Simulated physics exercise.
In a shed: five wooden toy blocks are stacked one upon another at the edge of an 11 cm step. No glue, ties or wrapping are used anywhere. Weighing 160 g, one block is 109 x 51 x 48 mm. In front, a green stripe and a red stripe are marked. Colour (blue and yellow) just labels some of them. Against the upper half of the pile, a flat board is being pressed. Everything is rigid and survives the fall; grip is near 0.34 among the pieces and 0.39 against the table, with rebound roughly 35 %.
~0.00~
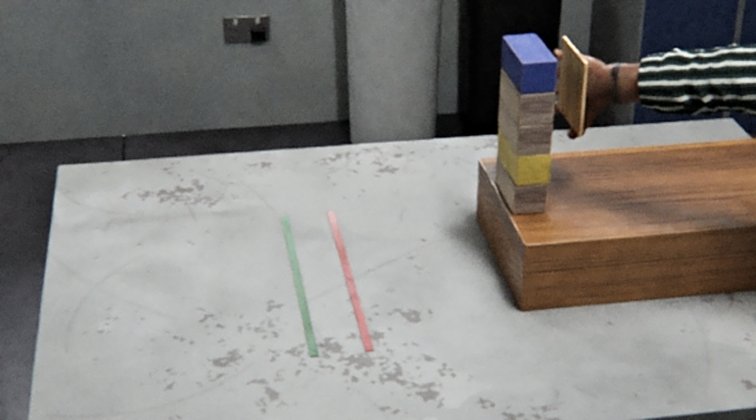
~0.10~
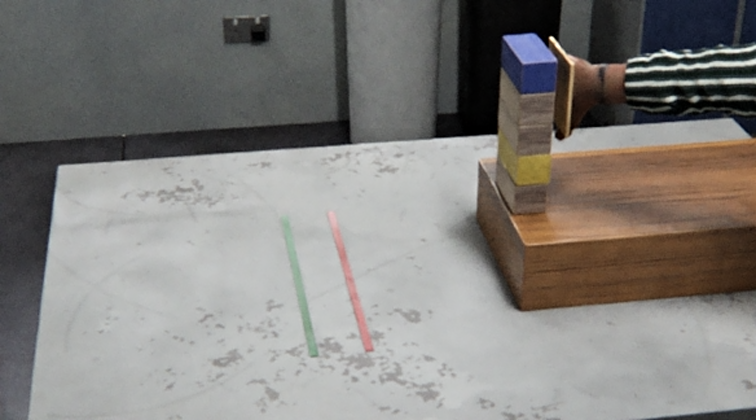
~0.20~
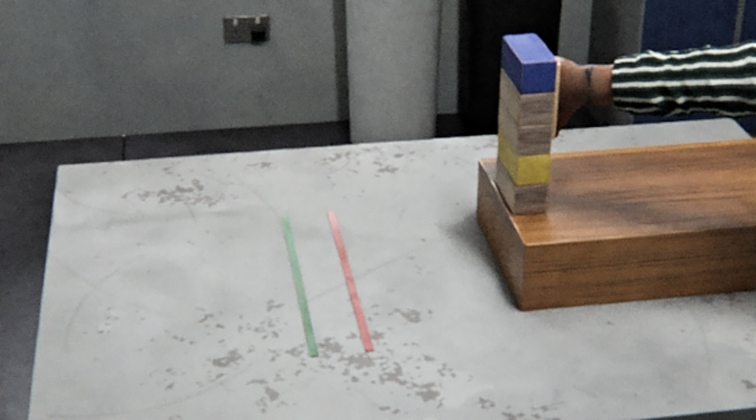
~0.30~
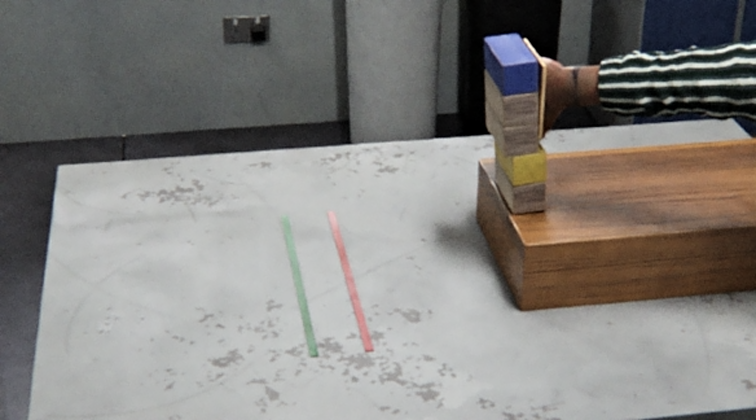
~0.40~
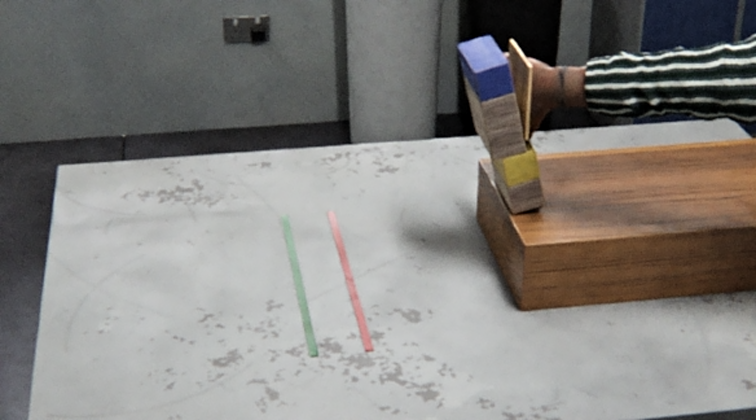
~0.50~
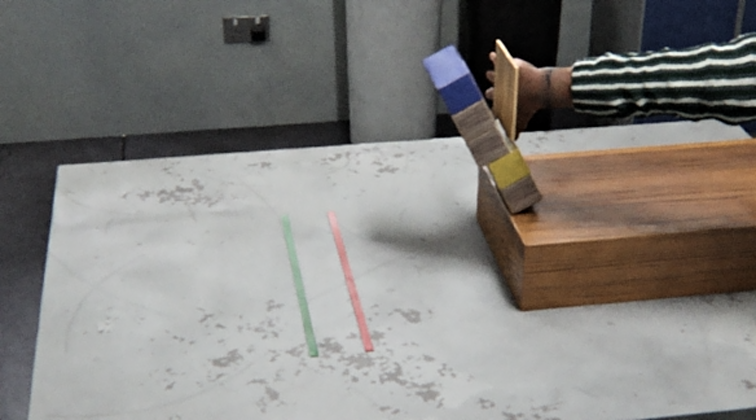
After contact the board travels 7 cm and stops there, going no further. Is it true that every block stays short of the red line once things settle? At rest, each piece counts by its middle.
No, at least one settles beyond it.
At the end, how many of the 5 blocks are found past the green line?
The number is 0.
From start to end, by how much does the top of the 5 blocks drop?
Drop: Around 30 cm.
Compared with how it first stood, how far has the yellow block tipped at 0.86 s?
Its tilt comes to about 90° at that moment.
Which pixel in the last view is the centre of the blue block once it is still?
Somewhere around pixel (308, 262).
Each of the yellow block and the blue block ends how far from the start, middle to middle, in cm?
Moved: Yellow 22, blue 44.
After 0.56 s, none of the 5 blocks past the red line, 5 disturbed; yellow block leaning 40°; blue block leaning 40°, 41 mm lower.
After 0.64 s, none of the 5 blocks past the red line, 5 disturbed; yellow block leaning 65°, 27 mm lower; blue block leaning 64°, 12 cm lower.
After 0.74 s, 1 of the 5 blocks past the red line; yellow block on its side; blue block on its side.
At rest (1.6 s), 2 of the 5 blocks past the red line; blue block on its side; yellow block on its side. The farthest middle lies 6 cm beyond that line. As the last picture would show them, middles, blue block near (309, 262), yellow block near (421, 256).
